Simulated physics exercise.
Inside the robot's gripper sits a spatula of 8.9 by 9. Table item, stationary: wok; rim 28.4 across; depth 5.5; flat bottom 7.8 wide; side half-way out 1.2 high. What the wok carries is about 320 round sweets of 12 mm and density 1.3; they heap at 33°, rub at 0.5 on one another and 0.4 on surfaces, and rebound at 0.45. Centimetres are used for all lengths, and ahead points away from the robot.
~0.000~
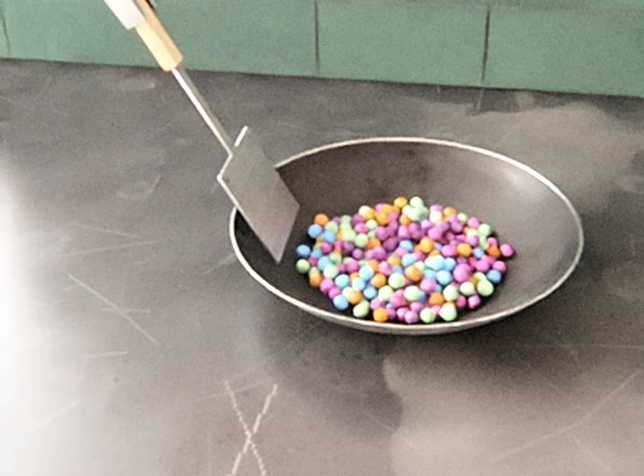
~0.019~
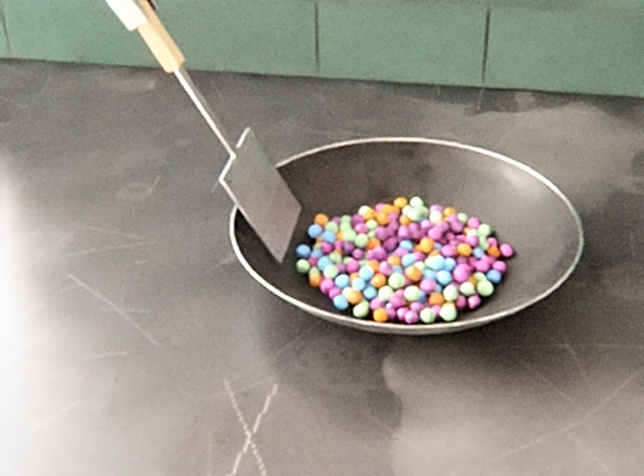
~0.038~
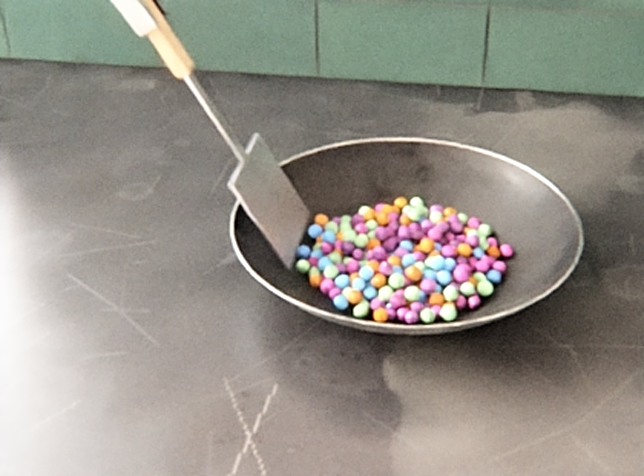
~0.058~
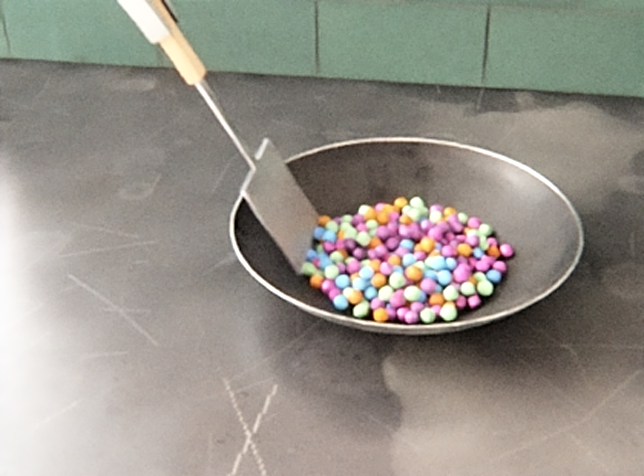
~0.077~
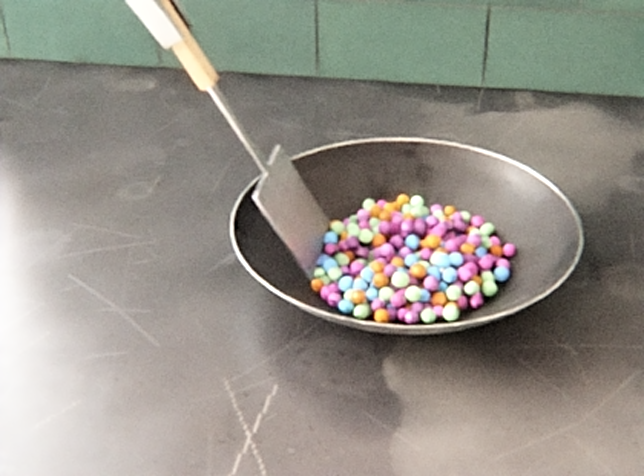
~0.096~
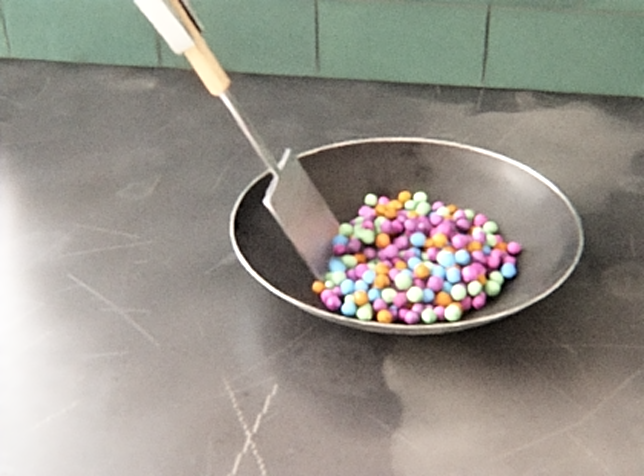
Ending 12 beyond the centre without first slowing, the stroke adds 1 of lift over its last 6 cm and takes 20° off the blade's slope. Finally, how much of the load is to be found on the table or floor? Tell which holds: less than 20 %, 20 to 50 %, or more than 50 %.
What holds is 20 to 50 %.
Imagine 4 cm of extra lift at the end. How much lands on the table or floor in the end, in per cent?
It comes to around 35 percent.
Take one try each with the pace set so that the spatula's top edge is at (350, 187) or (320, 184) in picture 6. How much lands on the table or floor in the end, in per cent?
Around 60 per cent, then around 60 per cent.
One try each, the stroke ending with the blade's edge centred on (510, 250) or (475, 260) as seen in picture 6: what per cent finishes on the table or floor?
About 15 and 0 per cent.
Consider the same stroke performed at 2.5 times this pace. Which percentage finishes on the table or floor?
60 %.
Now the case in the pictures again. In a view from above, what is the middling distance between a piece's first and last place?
Distance: Near 8 cm.
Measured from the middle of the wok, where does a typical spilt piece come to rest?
It works out to near 22 cm.
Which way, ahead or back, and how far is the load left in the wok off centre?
The kept load is shifted forward by about 3.5 cm.
After 0.24 s, sloping 60°, highest piece 5 above the table; 319 in the wok.
After 0.38 s, sloping 55°, highest piece 8 above the table; 314 in the wok, 5 on the blade or in flight.
After 0.65 s, sloping 40°, highest piece 7 above the table; 188 in the wok, 129 on the table or floor, 2 on the blade or in flight.
After 1.70 s, sloping 40°, highest piece 3 above the table; 188 in the wok, 131 on the table or floor.
In the end, 188 in the wok, 131 on the table or floor. That is 41 % on the table or floor.
